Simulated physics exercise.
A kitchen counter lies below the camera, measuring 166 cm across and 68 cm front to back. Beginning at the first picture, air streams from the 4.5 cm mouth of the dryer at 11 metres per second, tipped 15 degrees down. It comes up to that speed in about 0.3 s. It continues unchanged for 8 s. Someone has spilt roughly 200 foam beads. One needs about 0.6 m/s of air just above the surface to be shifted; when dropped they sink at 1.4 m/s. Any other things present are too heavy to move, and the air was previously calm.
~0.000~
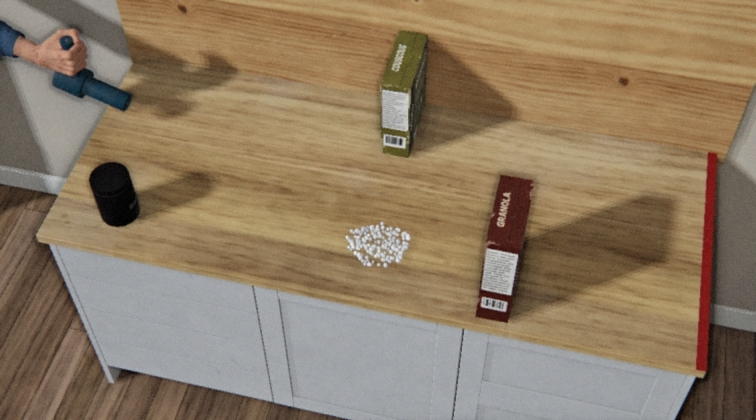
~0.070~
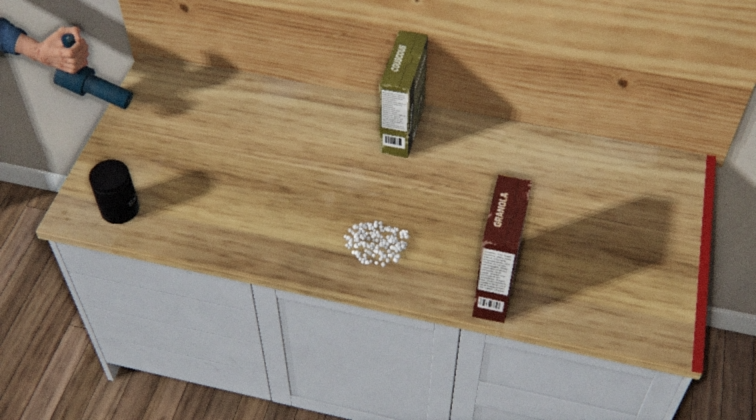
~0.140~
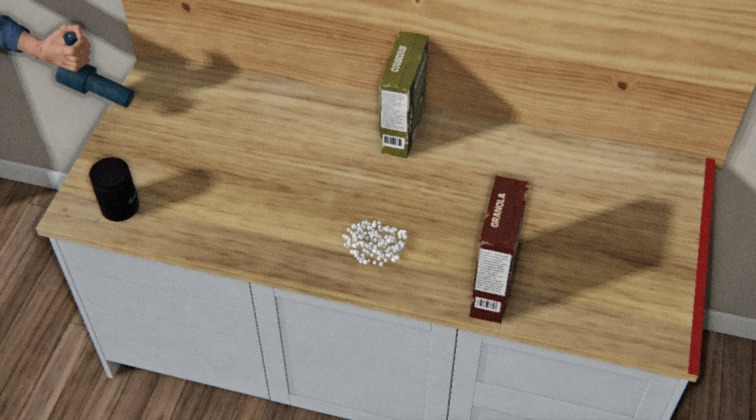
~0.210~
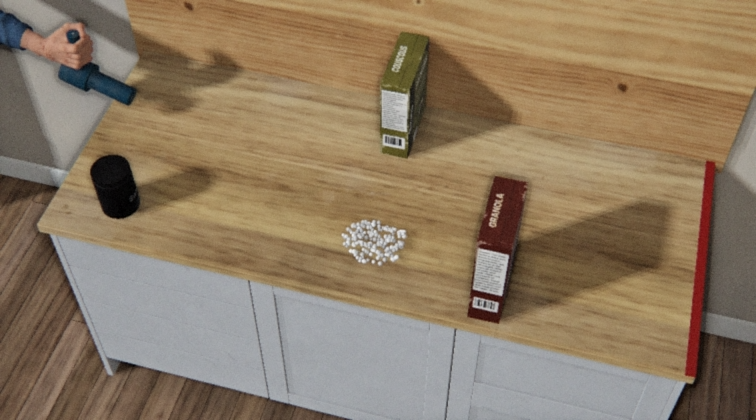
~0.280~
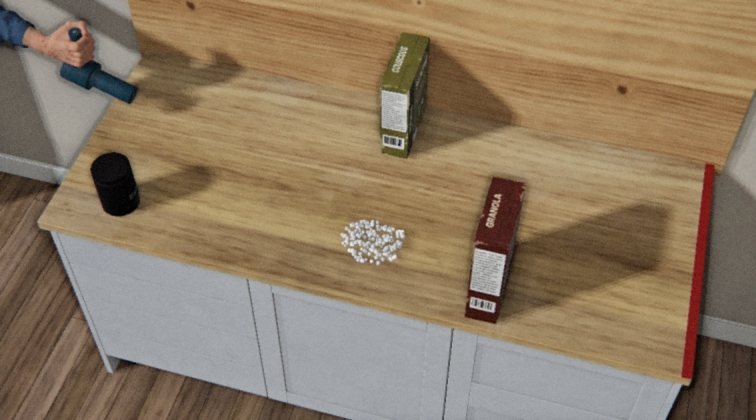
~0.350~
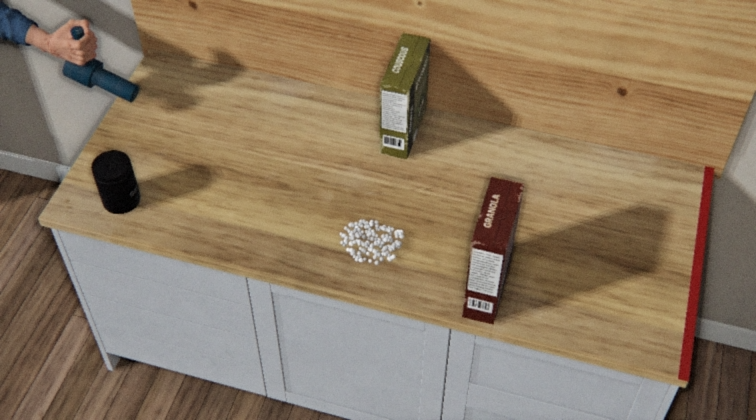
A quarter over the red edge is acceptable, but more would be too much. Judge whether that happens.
Judgement: It does not happen.
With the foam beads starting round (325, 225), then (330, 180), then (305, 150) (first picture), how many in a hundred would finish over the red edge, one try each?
In that order: 0 %, 60 %, 15 %.
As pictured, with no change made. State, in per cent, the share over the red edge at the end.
0 %.
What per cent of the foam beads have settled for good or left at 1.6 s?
Estimated share: Near 100 %.
After 1.6 s the count stands so, 0 % are over the red edge.
After 2.6 s the count stands so, 0 % are over the red edge.
After 4.4 s the count stands so, 0 % are over the red edge.
After 8.0 s, at the end, 0 % are over the red edge.
